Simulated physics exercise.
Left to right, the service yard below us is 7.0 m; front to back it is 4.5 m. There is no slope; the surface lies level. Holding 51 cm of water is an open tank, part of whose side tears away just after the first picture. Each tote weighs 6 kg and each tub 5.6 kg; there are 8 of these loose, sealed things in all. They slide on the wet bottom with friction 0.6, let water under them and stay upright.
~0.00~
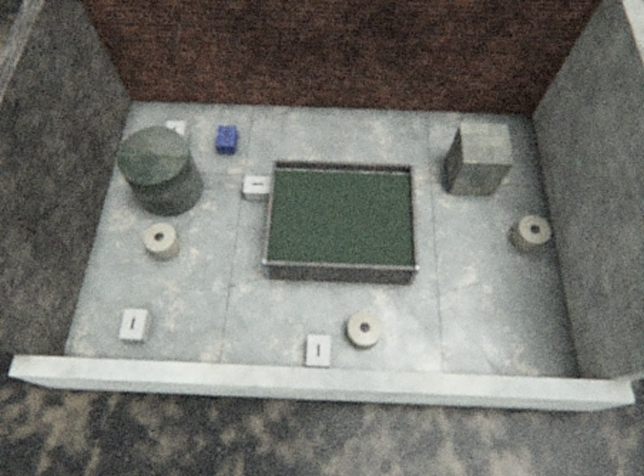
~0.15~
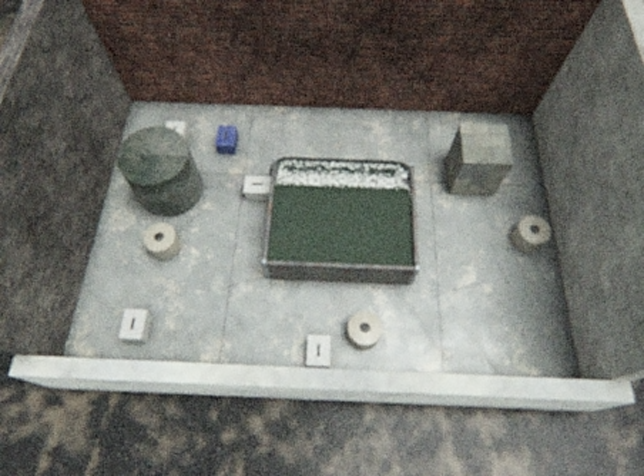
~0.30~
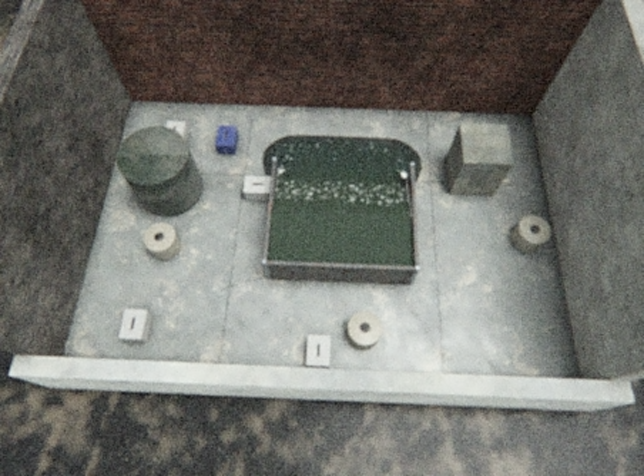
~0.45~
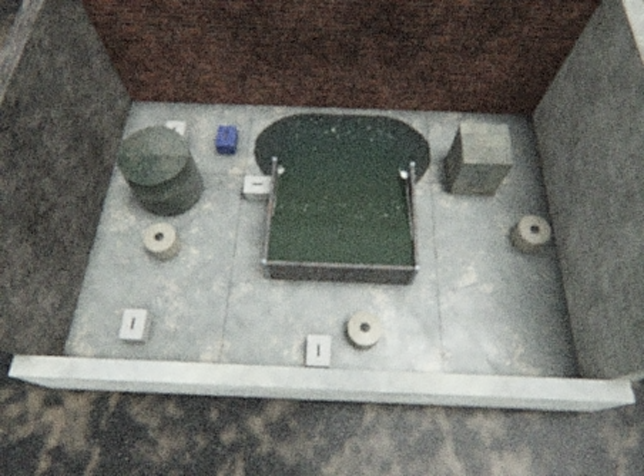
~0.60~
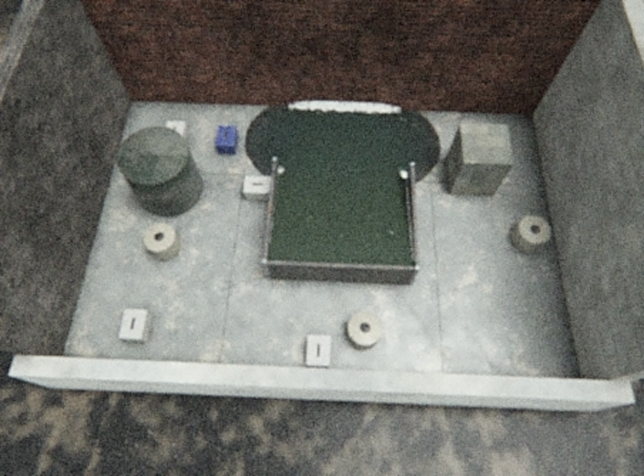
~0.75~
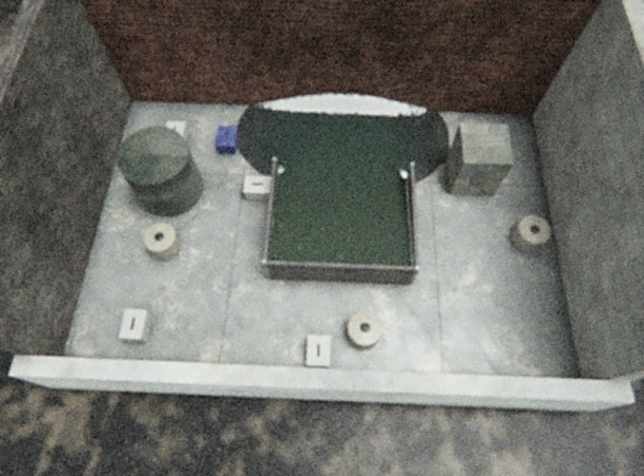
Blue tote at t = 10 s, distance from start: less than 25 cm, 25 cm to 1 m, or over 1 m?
Over 1 m.
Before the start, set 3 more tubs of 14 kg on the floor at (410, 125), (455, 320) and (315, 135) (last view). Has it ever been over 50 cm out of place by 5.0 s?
Result, in listed order: Exceeded / not exceeded / exceeded.
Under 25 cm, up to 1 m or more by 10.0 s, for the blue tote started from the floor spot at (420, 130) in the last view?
Put there, it wanders off a long way.
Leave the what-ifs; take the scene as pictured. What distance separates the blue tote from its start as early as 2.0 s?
It has shifted about 10 cm.
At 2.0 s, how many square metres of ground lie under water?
I'd put it close to 12.0 m2.
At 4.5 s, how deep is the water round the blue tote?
I'd put it at about 2 cm.
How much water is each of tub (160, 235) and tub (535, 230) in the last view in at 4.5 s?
First about 2 cm, second about 3 cm.
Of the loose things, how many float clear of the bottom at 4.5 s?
The number is 0.
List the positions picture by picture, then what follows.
The blue tote at (226, 136), on the bottom; water covers 3.3 m2; 0 of 8 have shifted, in the first frame.
The blue tote at (226, 136), on the bottom; 4.3 m2 under water; 0 of 8 have shifted, in the second frame.
The blue tote at (226, 136), on the bottom; 5.4 m2 under water; 0 of 8 have shifted, in the third frame.
The blue tote at (226, 136), on the bottom; water covers 6.7 m2; 0 of 8 have shifted, in the fourth frame.
The blue tote at (226, 136), on the bottom; water covers 7.7 m2; 0 of 8 have shifted, in the fifth frame.
The blue tote at (226, 136) rests on the ground; 8.2 m2 under water; 0 of 8 have shifted, in the sixth frame.
After 2.0 s the blue tote is near (222, 141), 0.1 m from its start, aground; 0 afloat.
After 4.5 s the blue tote is near (207, 215), 1.5 m from its start, aground; 0 afloat.
After 7.0 s the blue tote is near (207, 215), 1.5 m from its start, aground; 4 afloat.
After 10.0 s the blue tote is near (206, 219), 1.5 m from its start, afloat; 8 afloat.
